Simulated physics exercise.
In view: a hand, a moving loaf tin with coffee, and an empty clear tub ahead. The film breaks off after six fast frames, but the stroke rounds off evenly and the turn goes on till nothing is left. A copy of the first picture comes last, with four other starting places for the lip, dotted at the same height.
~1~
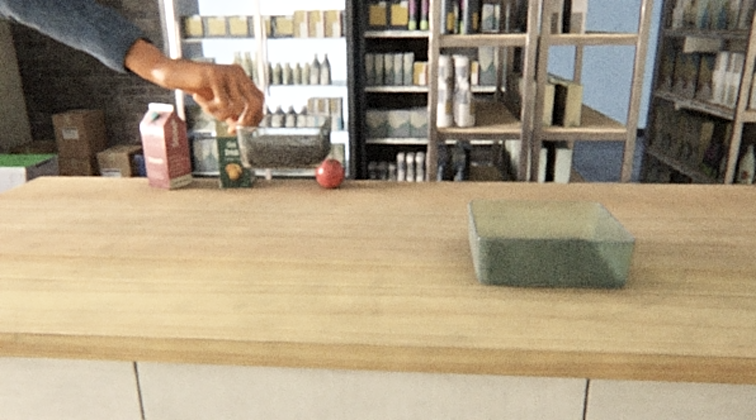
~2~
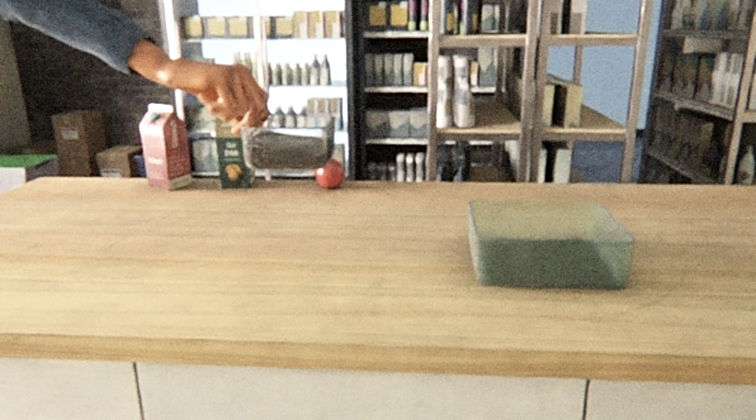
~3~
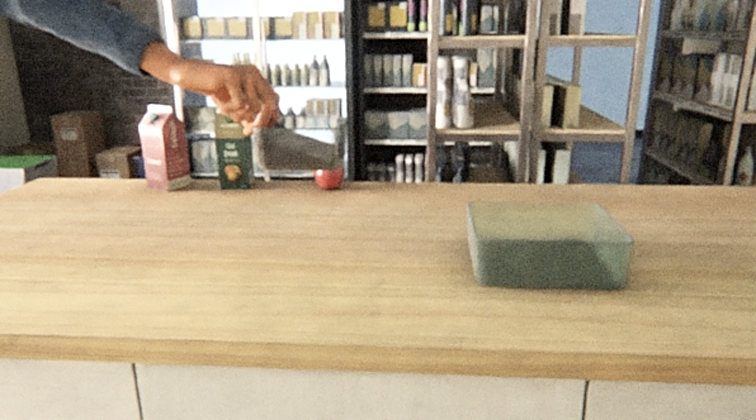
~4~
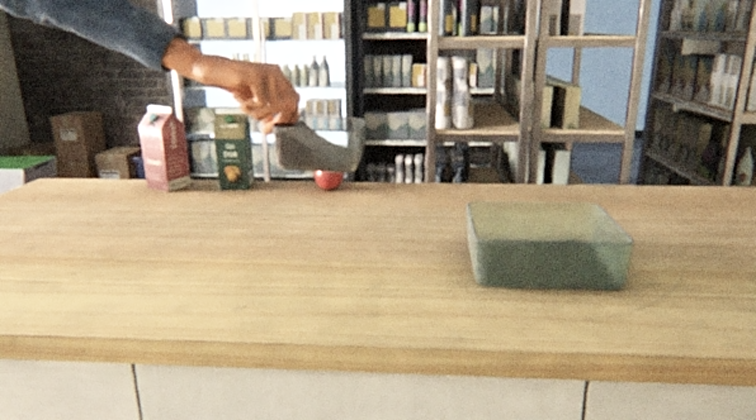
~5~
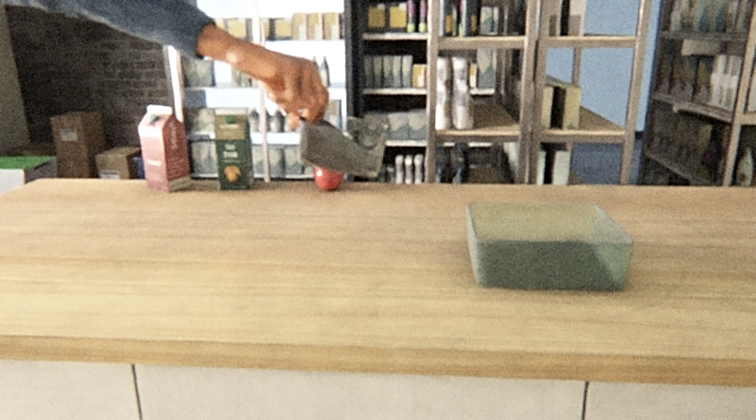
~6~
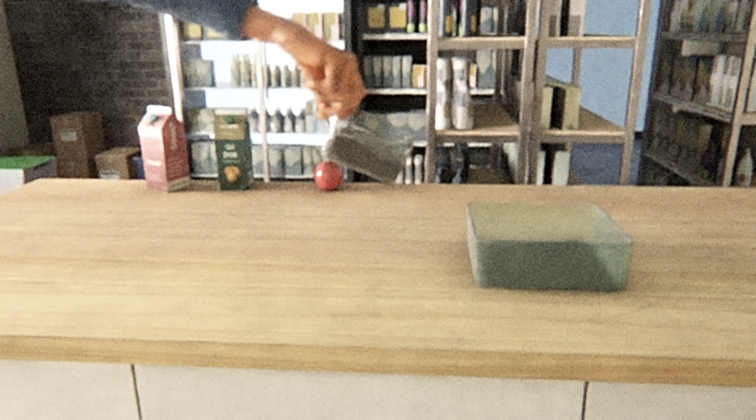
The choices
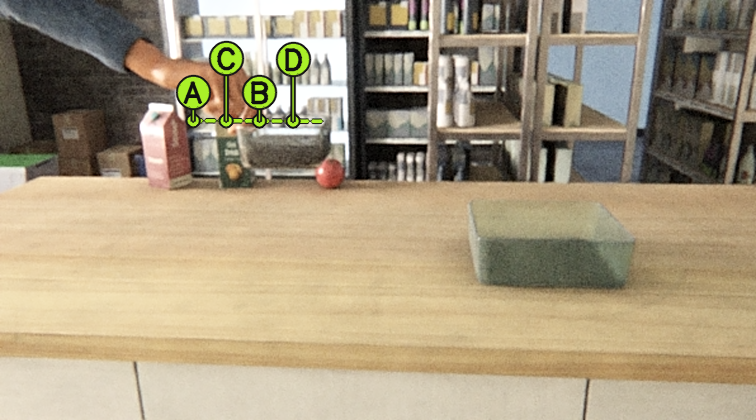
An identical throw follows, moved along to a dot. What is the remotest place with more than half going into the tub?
That is place D.
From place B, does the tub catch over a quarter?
Yes.
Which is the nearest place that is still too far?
That is place B.
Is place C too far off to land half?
Yes.
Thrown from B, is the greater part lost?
Yes, that goes wrong.
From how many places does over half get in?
One.
On the marked copy, A at (193, 120); B at (259, 120); C at (226, 120); D at (293, 121).
With A, about 0 % lands in the tub, 99 % falls short.
With B, about 37 % lands in the tub, 56 % falls short and 6 % goes beside or beyond.
With C, about 11 % lands in the tub, 85 % falls short and 4 % goes beside or beyond.
With D, about 63 % lands in the tub, 28 % falls short and 9 % goes beside or beyond.
